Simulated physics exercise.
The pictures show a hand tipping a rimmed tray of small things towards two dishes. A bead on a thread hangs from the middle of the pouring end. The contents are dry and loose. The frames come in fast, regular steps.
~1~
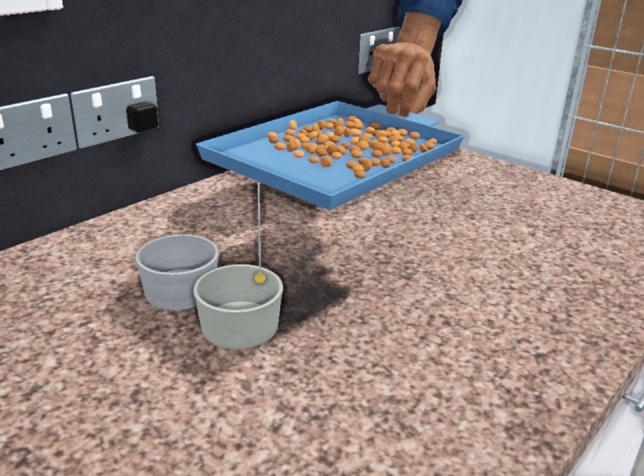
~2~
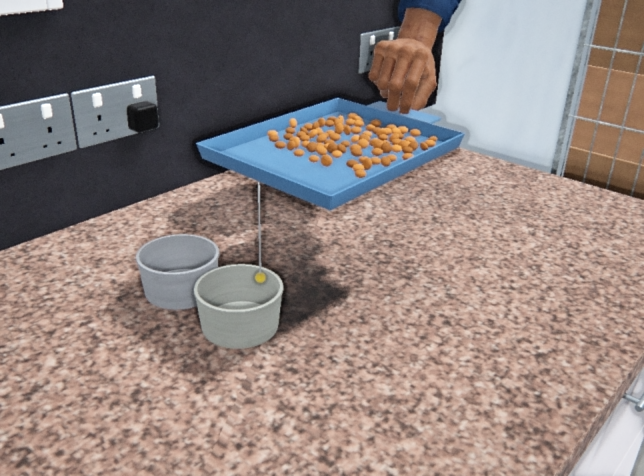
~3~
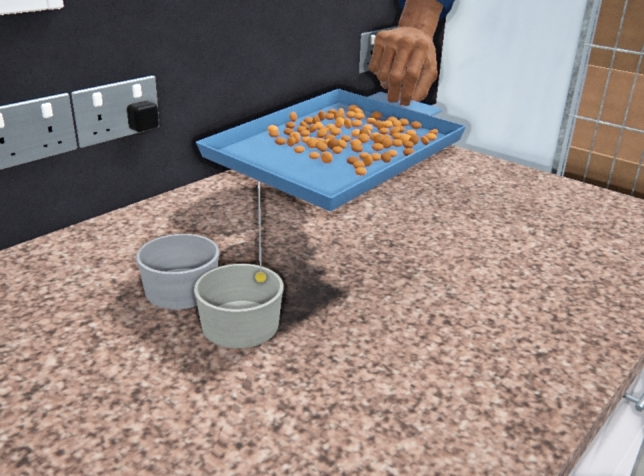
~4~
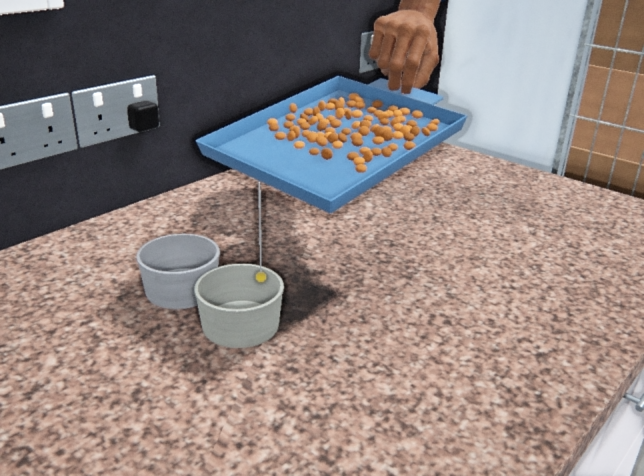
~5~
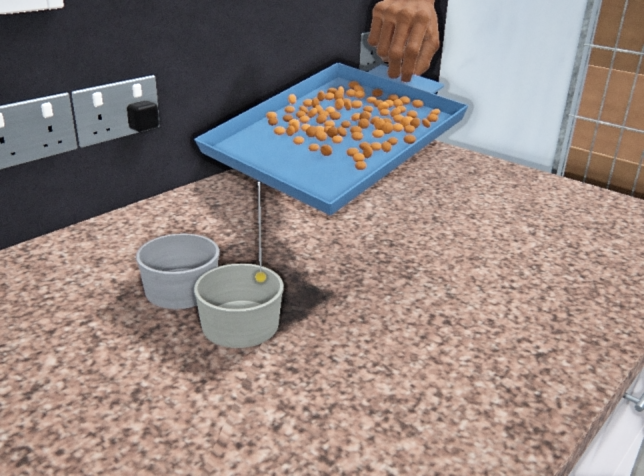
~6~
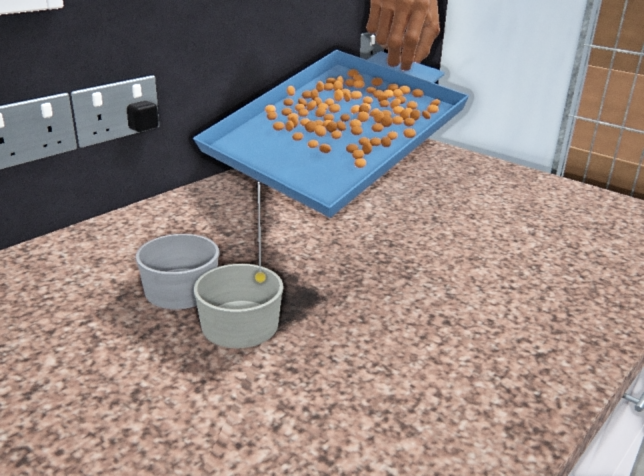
The footage shows a hand at the far end of a blue rimmed tray of small orange-brown pieces, gradually raising that end so the tray tilts towards two small dishes, while the pieces stay spread across it.
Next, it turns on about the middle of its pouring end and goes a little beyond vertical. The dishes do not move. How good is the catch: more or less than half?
Together they catch under half.
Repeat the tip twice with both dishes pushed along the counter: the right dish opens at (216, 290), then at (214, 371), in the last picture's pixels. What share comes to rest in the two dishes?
About 0 and 0 per cent.
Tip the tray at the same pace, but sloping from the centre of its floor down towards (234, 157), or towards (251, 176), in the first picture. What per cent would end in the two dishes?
About 50 and 50 per cent.
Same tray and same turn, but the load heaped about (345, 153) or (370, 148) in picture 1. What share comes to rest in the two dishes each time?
First some 0, then 0 per cent.
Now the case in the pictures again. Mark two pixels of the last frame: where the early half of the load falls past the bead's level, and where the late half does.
Early half (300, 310), late half (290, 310).
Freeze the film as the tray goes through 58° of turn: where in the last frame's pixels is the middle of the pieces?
Near (305, 184).
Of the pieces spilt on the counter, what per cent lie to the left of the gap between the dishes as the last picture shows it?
Near 10 %.
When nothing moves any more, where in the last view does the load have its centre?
Close to (292, 373).
Just after the last frame, tray tipped steeply; the larger part on the tray; about a tenth in the air.
A moment on, tray tipped right over; roughly a third on the tray; just a few in the right dish; roughly half outside both; roughly a quarter in the air.
Further on, tray tipped past a quarter turn; about a tenth in the right dish; almost all outside both.
When it is over, tray tipped past a quarter turn; about a tenth in the right dish; not one in the left dish; almost all outside both.
